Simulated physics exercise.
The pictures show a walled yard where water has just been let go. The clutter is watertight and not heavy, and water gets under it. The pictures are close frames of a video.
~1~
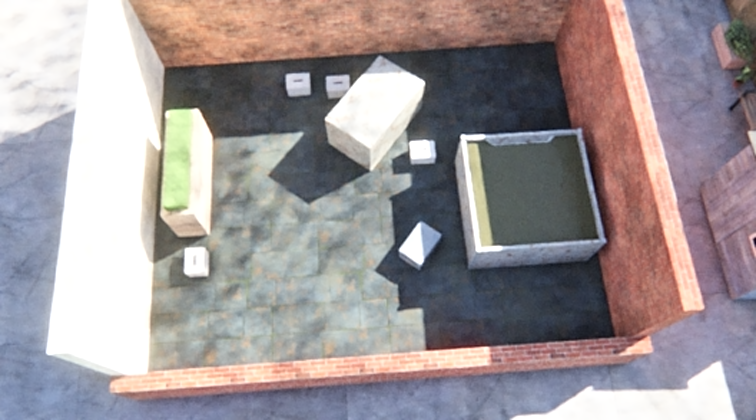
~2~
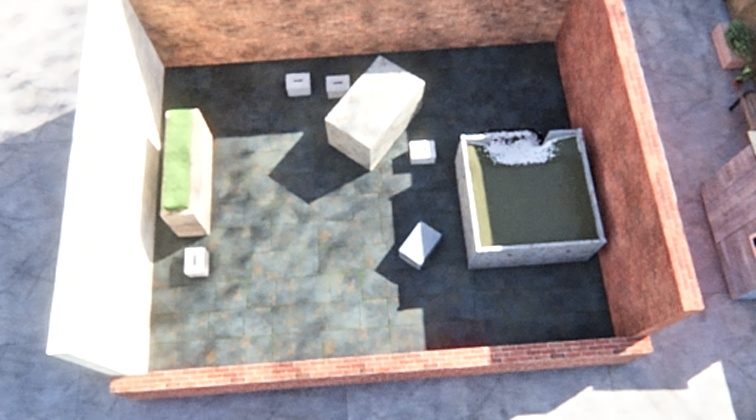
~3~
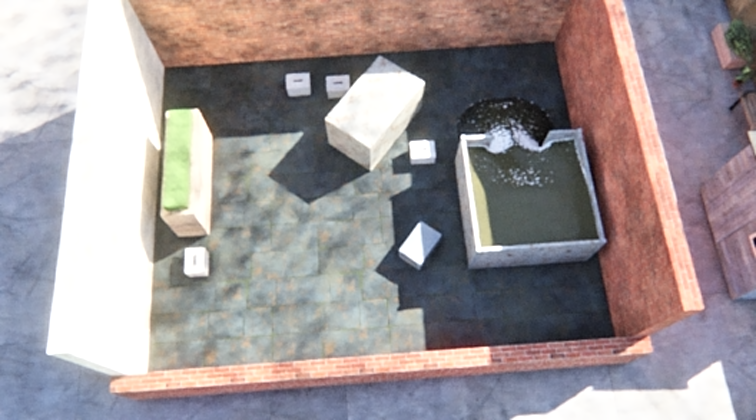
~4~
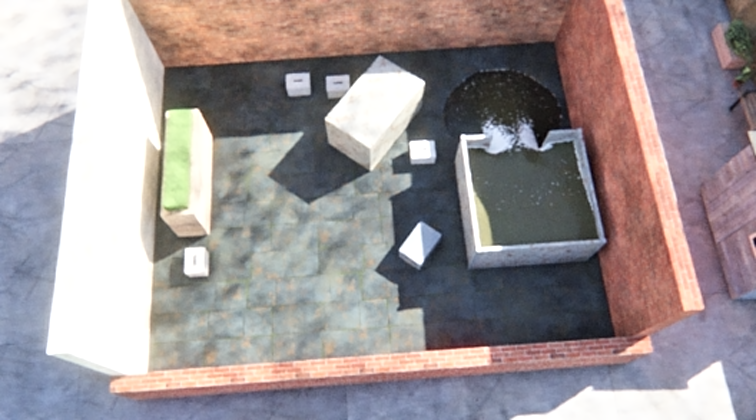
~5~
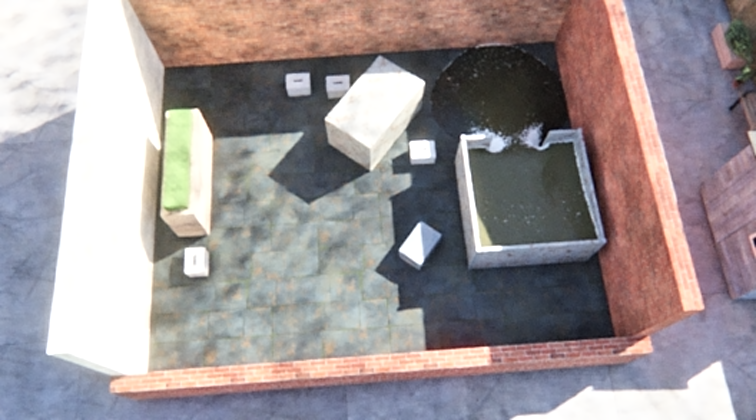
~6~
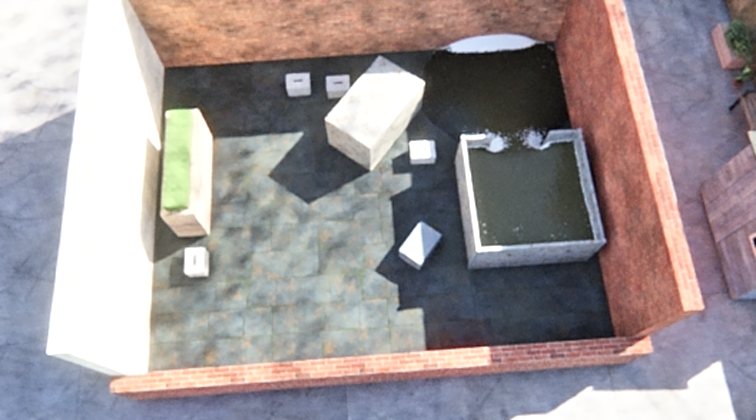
In a brick-walled yard with pale blocks and a green-topped box, water churns white at the notched back edge of a square tank, then pours out and spreads across the dark floor to the back wall; the blocks stay still.
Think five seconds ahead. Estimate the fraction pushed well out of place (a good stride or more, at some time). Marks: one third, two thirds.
Share: From one to two thirds.
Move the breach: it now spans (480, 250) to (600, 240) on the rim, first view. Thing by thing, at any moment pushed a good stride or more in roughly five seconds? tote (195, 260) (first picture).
Verdict: Moved that far.
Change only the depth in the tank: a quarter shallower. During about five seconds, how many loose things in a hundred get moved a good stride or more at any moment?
I make it 60 per cent.
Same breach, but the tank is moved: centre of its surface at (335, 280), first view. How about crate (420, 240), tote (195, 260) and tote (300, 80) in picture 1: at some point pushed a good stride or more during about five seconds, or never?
As listed: No, not that far, yes.
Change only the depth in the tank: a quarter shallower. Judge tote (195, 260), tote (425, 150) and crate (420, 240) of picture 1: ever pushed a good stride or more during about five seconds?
In turn: Never so far, pushed that far, no.
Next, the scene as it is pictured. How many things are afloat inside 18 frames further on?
I count 1.
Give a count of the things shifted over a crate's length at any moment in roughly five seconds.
3 of them.
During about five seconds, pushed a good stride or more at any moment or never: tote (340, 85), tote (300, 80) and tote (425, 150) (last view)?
One after the other: Swept aside, swept aside, pushed that far.
A moment on, 0 of 5 are well off their spots; 0 afloat.
Next, 0 of 5 are well off their spots; 0 afloat.
Later, 2 of 5 are well off their spots; 1 afloat.
In the end, 3 of 5 are well off their spots, and 3 have been at some point; 1 afloat.
